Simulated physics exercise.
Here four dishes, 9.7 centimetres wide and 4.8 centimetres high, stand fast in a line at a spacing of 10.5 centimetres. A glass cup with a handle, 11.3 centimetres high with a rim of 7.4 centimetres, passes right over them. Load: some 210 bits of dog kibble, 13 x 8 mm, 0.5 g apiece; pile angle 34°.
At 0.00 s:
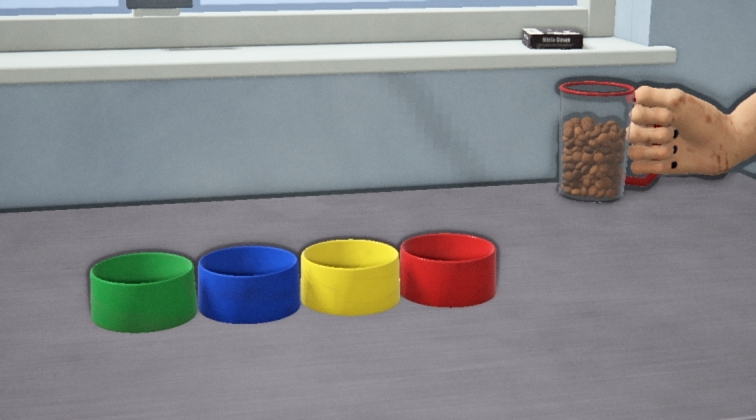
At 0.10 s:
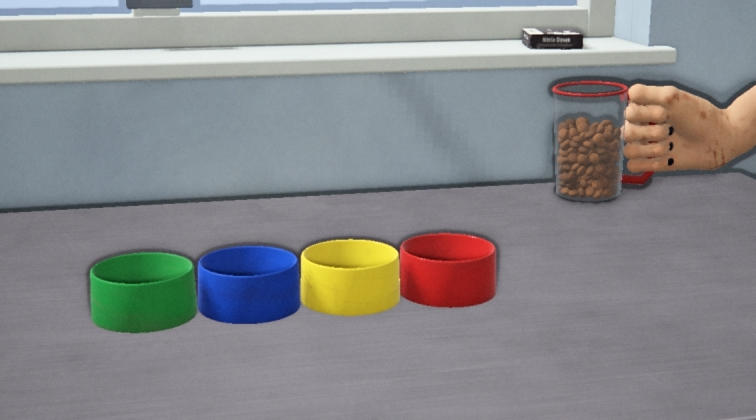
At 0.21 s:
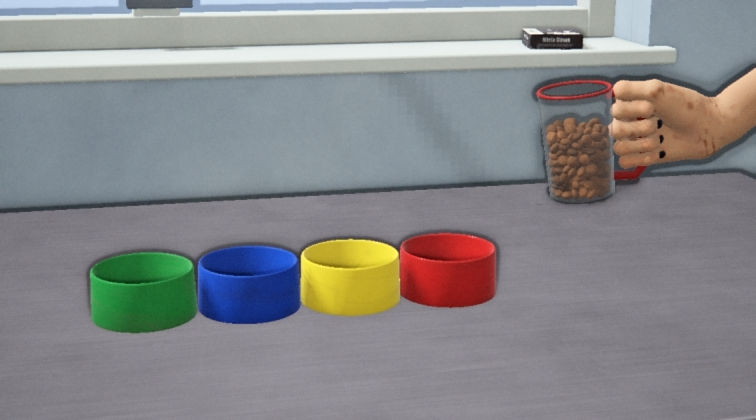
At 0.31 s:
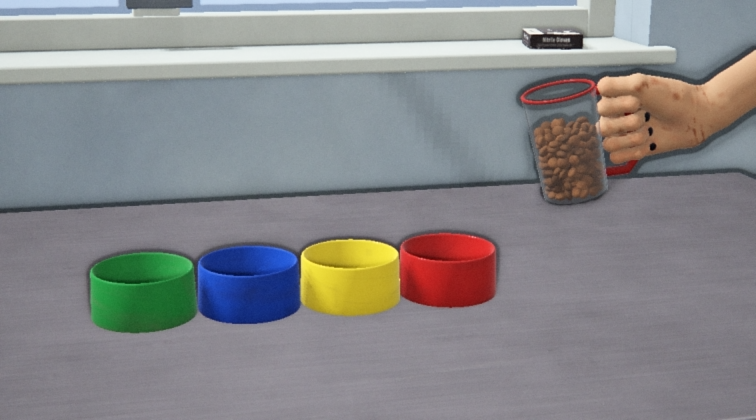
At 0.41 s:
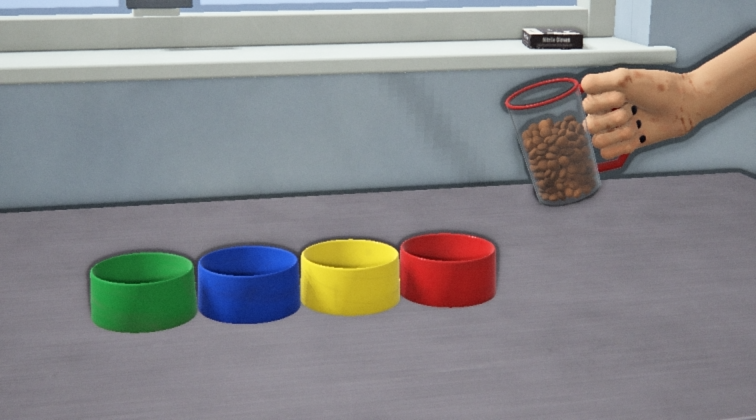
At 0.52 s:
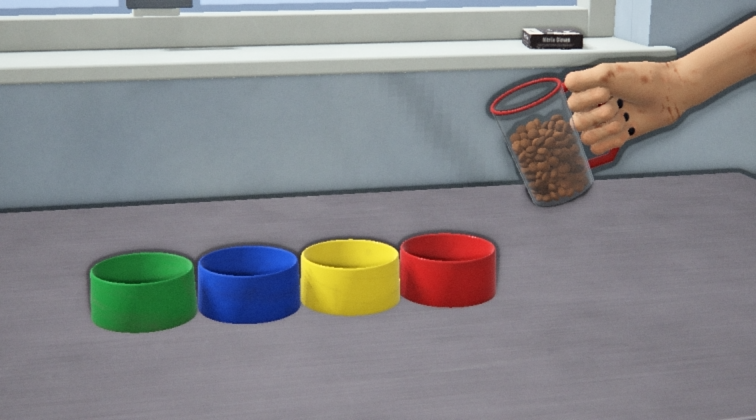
The video shows a hand holding a clear, red-rimmed cup of brown kibble beyond a row of green, blue, yellow and red dishes, moving it a short way left while gradually tilting it toward the left.
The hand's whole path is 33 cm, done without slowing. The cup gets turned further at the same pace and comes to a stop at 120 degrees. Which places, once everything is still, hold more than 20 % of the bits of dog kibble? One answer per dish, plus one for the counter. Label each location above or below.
Labels - red: Below, blue: Above, green: Below, yellow: Below, counter: Below.
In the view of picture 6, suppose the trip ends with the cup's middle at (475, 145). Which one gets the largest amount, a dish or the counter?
The largest share goes to red.
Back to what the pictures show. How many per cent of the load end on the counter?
About 5 per cent.
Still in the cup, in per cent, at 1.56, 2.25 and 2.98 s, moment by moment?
Roughly 100, then 85, then 0.
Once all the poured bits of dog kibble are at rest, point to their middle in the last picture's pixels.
Roughly (241, 284).
After 1.56 s, tilt 80 degrees; cup holds 100 %.
After 2.25 s, tilt 117 degrees; cup holds 85 %, blue 10 %.
After 2.98 s, tilt 120 degrees; cup holds 0 %, blue 95 %.
At rest (3.4 s), red 0 %, blue 95 %, green 0 %, yellow 0 %, counter 5 %.
